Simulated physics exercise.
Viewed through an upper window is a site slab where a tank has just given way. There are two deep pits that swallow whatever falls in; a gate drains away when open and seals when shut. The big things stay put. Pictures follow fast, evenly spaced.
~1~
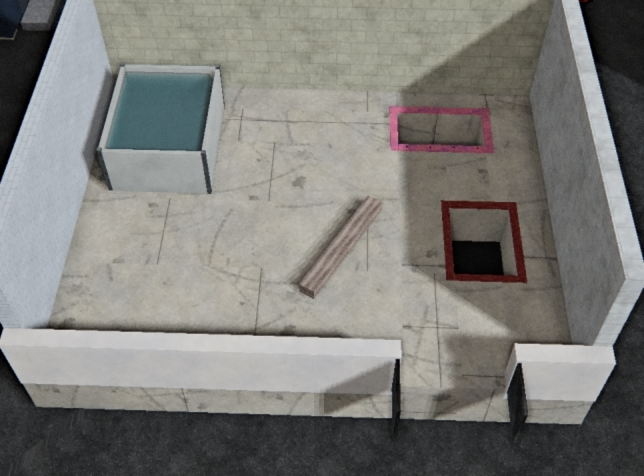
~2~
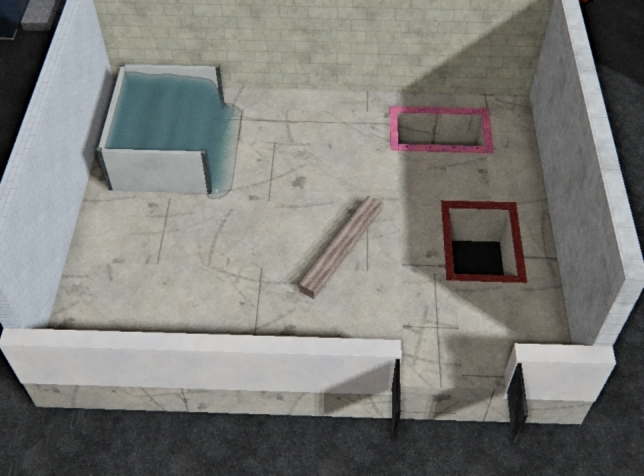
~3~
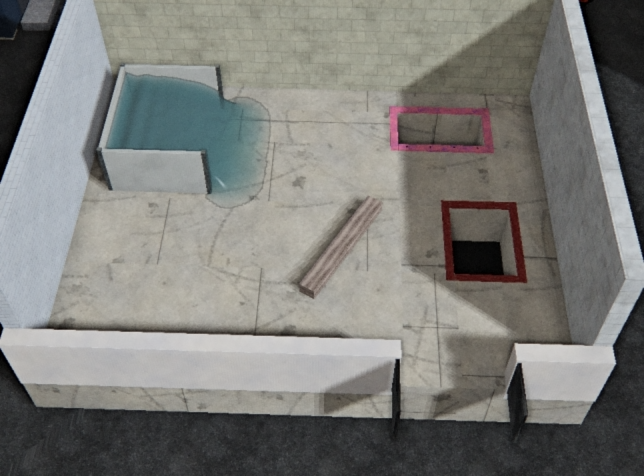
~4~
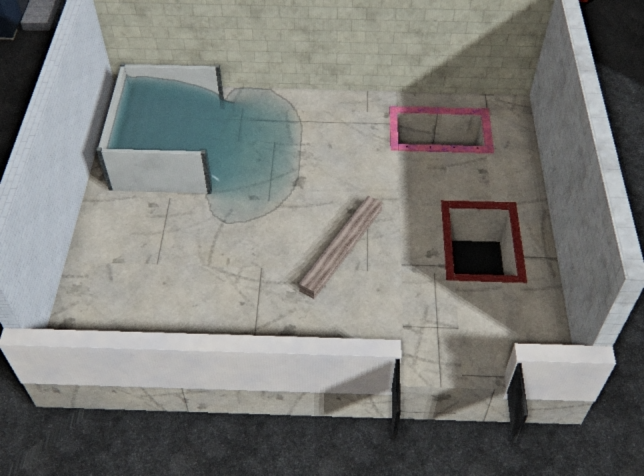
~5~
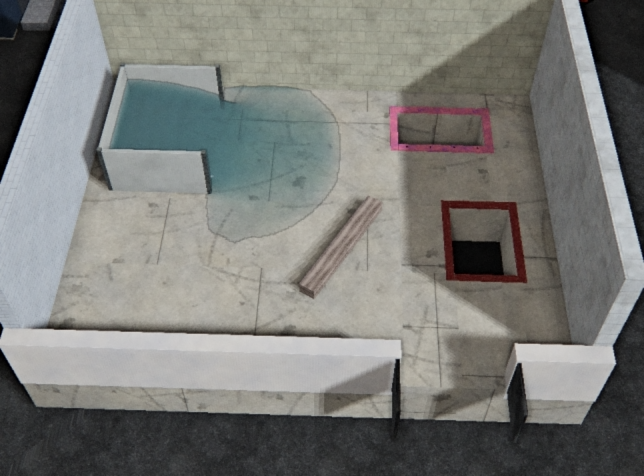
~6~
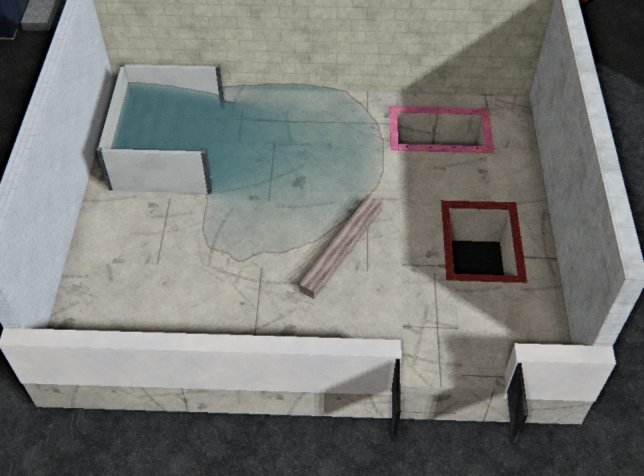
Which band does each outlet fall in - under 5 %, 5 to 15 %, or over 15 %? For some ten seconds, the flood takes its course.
Bands: The gate is in the under 5 % band; the red pit is in the over 15 % band; the pink pit is in the over 15 % band.
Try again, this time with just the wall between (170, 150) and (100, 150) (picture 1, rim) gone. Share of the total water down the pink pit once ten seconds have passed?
Pink: 2 %.
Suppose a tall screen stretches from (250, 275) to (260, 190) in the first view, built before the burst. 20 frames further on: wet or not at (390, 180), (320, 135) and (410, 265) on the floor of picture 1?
Same order as asked - soaked, soaked, unsoaked.
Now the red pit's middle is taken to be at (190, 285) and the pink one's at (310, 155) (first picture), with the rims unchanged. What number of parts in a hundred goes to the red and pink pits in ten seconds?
Red has 6 parts of a hundred and pink has 35.
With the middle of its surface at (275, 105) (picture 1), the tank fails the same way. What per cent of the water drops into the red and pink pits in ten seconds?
After ten seconds: Red pit at 35 percent, pink pit at 40 percent.
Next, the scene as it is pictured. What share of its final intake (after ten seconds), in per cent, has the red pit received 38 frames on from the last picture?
Close to 65 %.
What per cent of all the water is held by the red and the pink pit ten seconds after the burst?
Shares, in order: 26 % and 32 %.
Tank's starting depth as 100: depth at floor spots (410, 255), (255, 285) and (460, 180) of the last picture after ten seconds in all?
Around 2, 2 and 4 percent, in that order.
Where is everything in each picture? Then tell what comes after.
In the first picture, the water tank at (162, 111) is whole and still.
In the second picture, water pours out at (213, 137) and has run to (211, 196).
In the third picture, the front is at (234, 203), out from the gap at (213, 138).
In the fourth picture, the front is at (265, 210), out from the gap at (213, 139).
In the fifth picture, water pours out at (213, 140) and has run to (326, 190).
In the sixth picture, the front is at (377, 172), out from the gap at (213, 140).
A moment on, water covers 40 % of the floor; the gate 0 %, the red pit 0 %, the pink pit 4 %.
Next, water covers 50 % of the floor; the gate 0 %, the red pit 2 %, the pink pit 12 %.
Then, water covers 60 % of the floor; the gate 0 %, the red pit 7 %, the pink pit 23 %.
Later, water covers 70 % of the floor; the gate 1 %, the red pit 16 %, the pink pit 31 %.
In the end, water covers 90 % of the floor; the gate 2 %, the red pit 26 %, the pink pit 32 %.
